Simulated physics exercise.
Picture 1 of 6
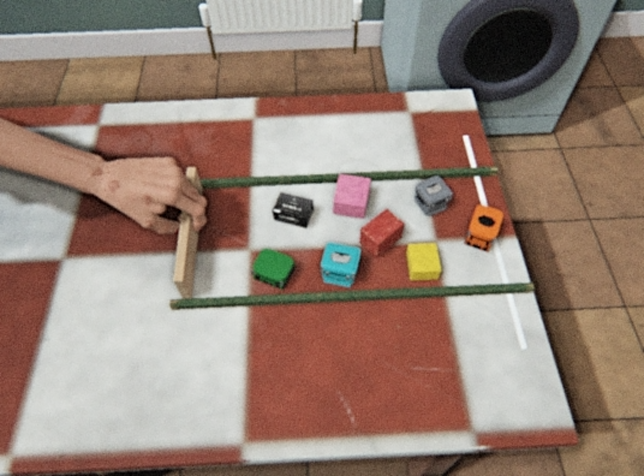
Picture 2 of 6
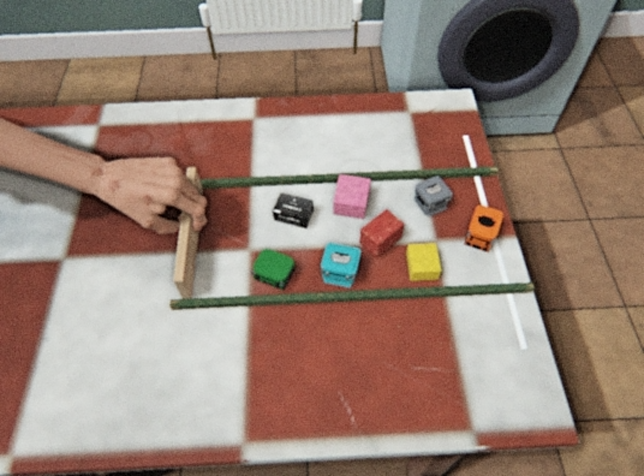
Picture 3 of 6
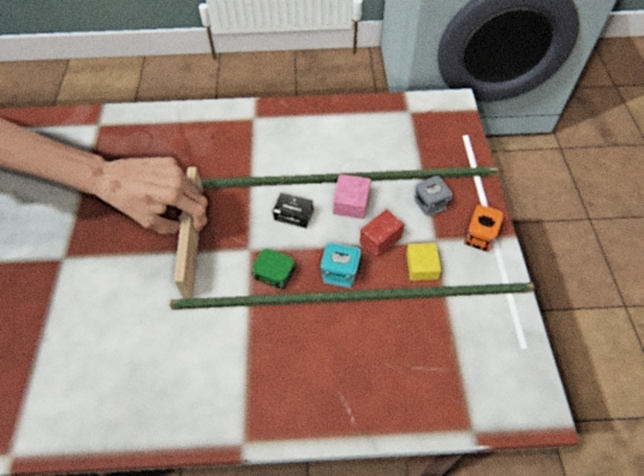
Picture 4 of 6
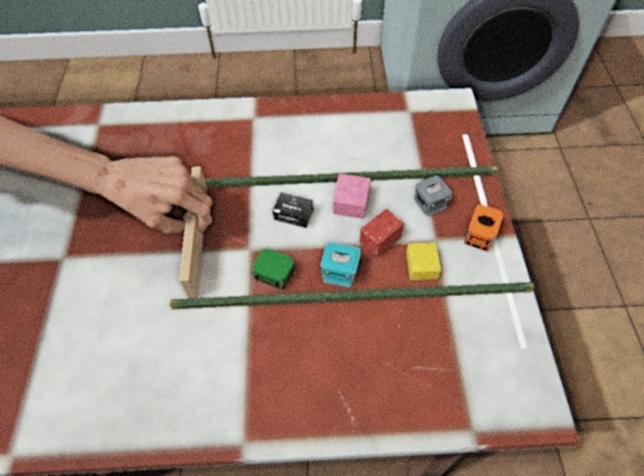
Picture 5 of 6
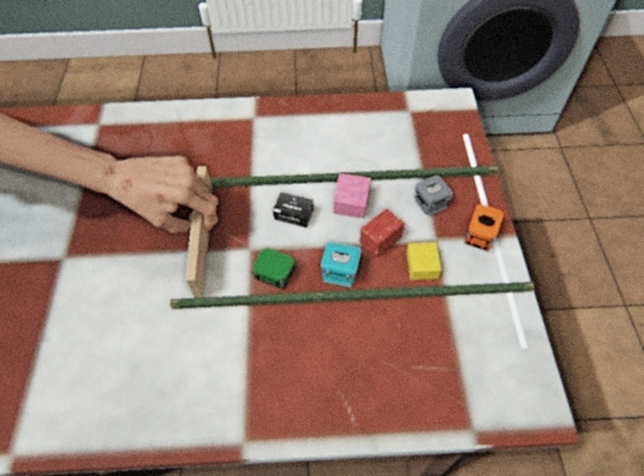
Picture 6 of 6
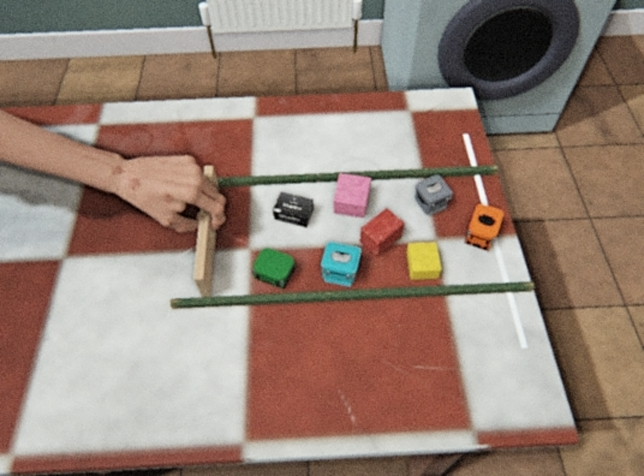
Hand gripping a wooden board slides it slightly right between two green rods, while the scattered coloured blocks ahead stay still.
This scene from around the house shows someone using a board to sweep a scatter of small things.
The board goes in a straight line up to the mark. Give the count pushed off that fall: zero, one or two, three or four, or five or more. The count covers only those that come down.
Count: Five or more.
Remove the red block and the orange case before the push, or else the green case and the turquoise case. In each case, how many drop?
Falls come to 4 the first time and 3 the other time.
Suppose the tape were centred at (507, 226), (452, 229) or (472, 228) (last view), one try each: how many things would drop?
8, 2, 4.
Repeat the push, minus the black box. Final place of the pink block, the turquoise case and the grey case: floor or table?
As for the pink block, it holds; the turquoise case drops; and the grey case drops.
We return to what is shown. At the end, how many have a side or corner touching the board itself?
Contact count: 3.
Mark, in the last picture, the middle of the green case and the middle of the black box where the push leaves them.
Close to (518, 252); the other close to (502, 193).
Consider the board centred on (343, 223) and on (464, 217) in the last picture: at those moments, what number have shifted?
6 and 8.
Early on, none off yet; orange case at rest near (484, 227); grey case at rest near (432, 196); yellow block at rest near (424, 261).
A while later, none off yet; orange case at rest near (484, 227); grey case travelled about its own width near (454, 196); yellow block travelled about its own width near (462, 259).
Further along, one off so far; orange case moving near (491, 225); grey case upside down near (518, 231); yellow block leaning well over near (540, 264).
Finally, the number that fall off is five or more; lost, turquoise case, pink block, yellow block, grey case and orange case.
